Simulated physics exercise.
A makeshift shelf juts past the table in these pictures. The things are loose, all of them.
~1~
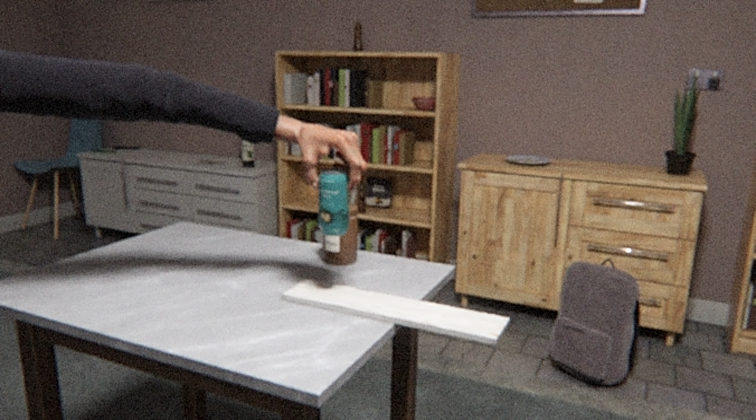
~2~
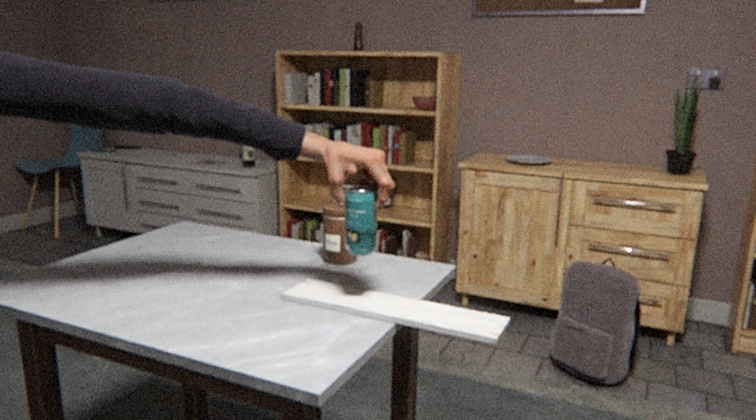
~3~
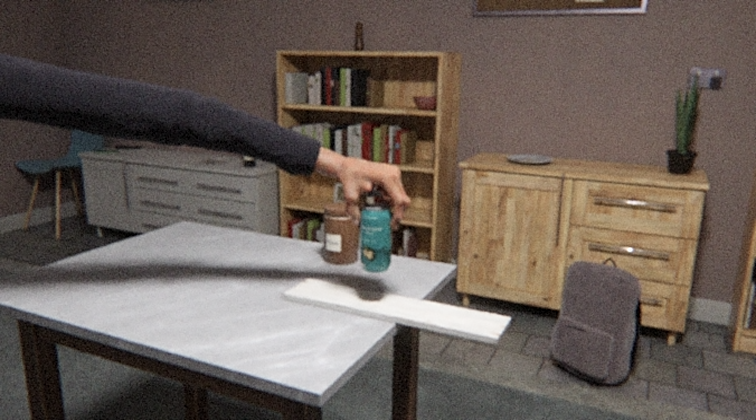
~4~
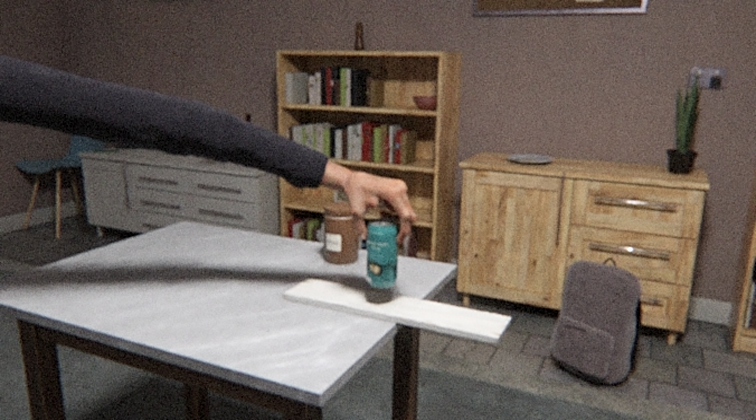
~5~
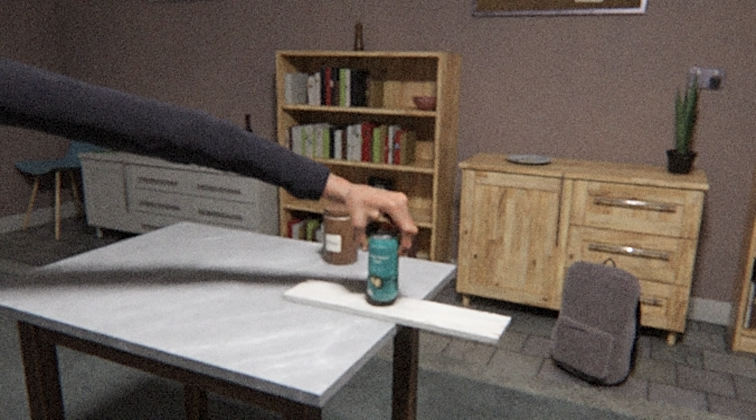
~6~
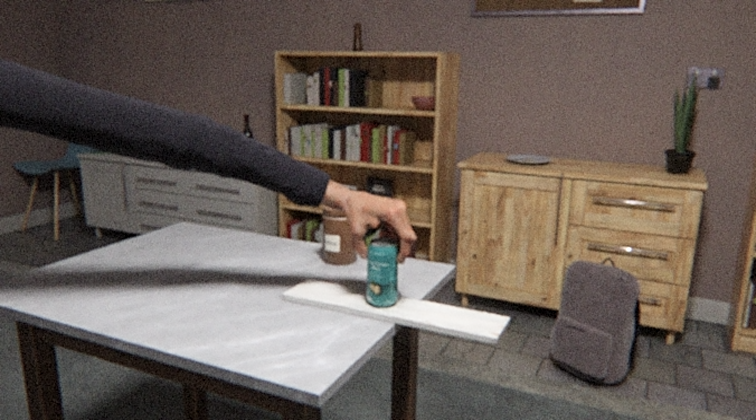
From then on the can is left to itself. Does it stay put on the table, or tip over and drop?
I expect it to remain in place.
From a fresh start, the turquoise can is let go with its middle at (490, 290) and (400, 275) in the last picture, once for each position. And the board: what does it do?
First case: It topples; second case: It stays put.
Then, 0.50 s after the last picture, nothing has stirred.
Then, 1.30 s after the last picture, turquoise can resting near (383, 273).
At rest, all 3 in place. Seen from the same camera at the end, turquoise can near (383, 273). The board keeps its balance.
